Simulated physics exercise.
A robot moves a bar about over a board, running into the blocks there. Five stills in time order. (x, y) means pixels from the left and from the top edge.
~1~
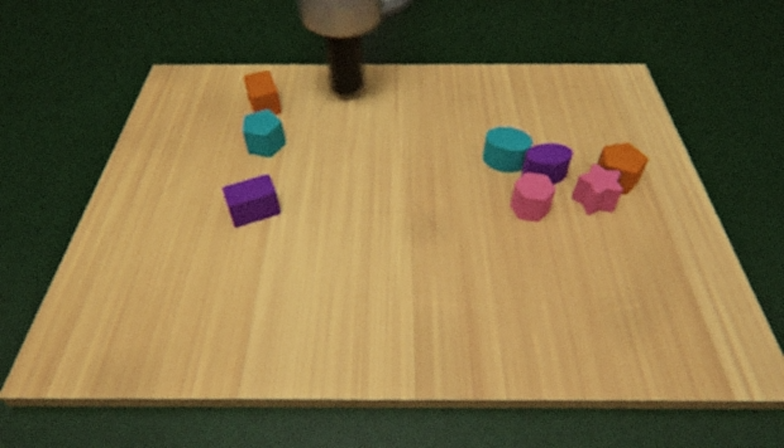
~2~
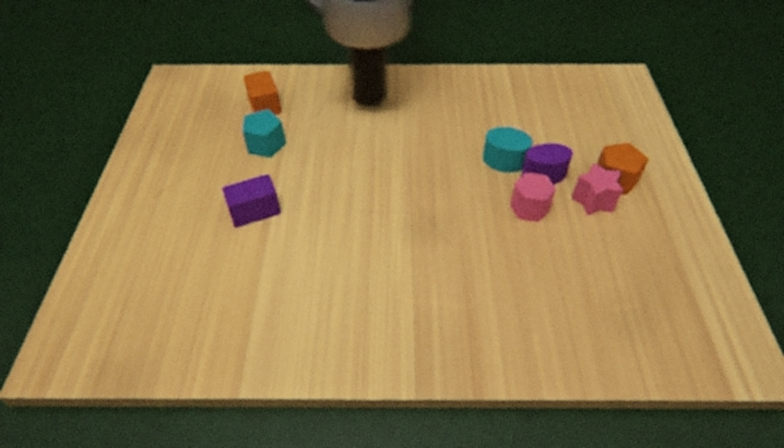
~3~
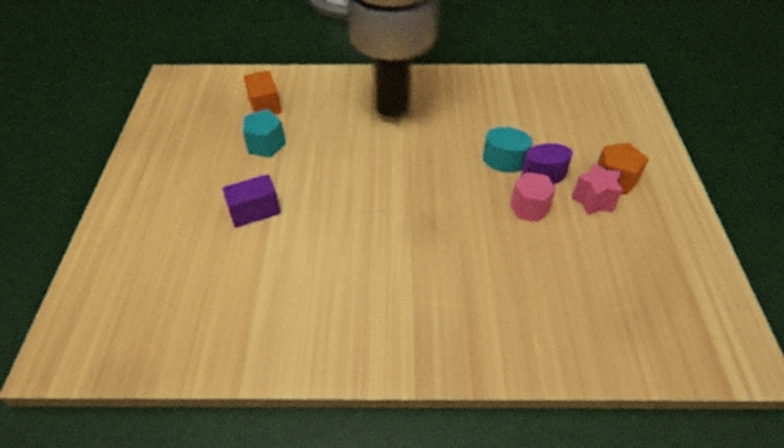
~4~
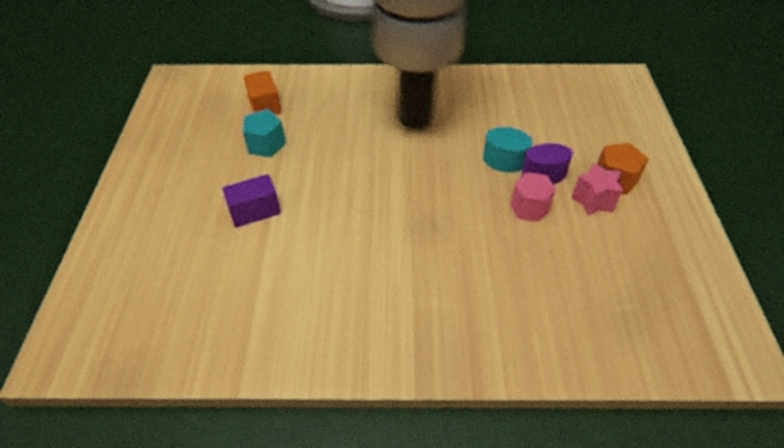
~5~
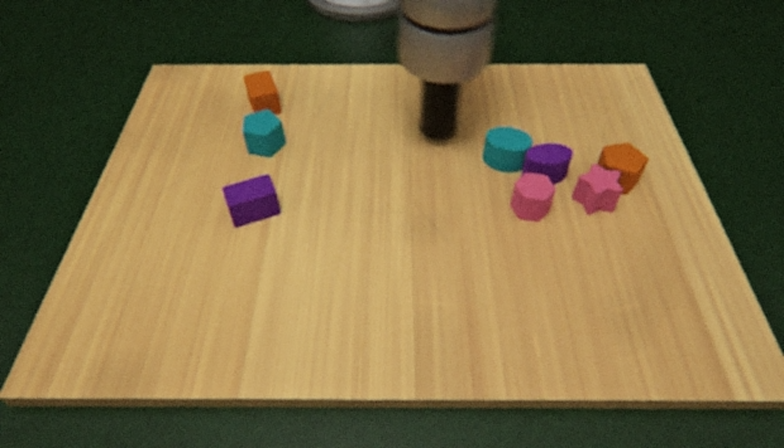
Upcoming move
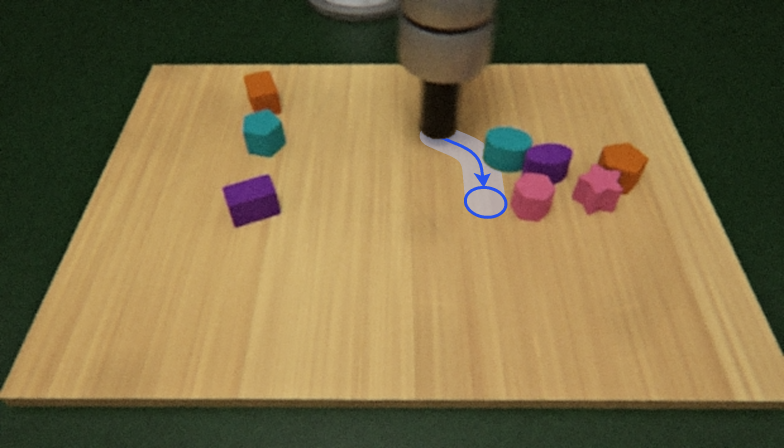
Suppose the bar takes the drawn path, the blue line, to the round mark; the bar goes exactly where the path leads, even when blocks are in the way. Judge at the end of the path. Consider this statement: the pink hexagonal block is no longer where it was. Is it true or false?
Verdict: False.
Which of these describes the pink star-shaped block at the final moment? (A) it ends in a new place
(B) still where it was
B - still where it was.
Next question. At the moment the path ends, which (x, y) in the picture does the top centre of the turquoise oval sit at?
Its top centre is at about (529, 152).
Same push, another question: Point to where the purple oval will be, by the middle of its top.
About (572, 158).
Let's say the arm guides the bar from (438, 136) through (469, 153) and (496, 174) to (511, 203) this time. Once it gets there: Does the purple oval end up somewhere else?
Yes, it checks out.
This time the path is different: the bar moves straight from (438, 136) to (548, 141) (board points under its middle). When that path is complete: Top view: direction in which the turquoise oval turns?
Prediction: Clockwise.
Path on the board, from (438, 136) over (469, 150) and (482, 174) to (486, 202).
On the path given first. One third of the way, bar at (471, 143); turquoise oval at (514, 140).
Two thirds of the way, bar at (484, 166); turquoise oval at (529, 151), turned 45° anticlockwise; purple oval at (572, 158).
At the end, bar at (487, 194); turquoise oval at (529, 152), turned 50° anticlockwise; pink hexagonal block in place; purple oval at (572, 158); pink star-shaped block in place.
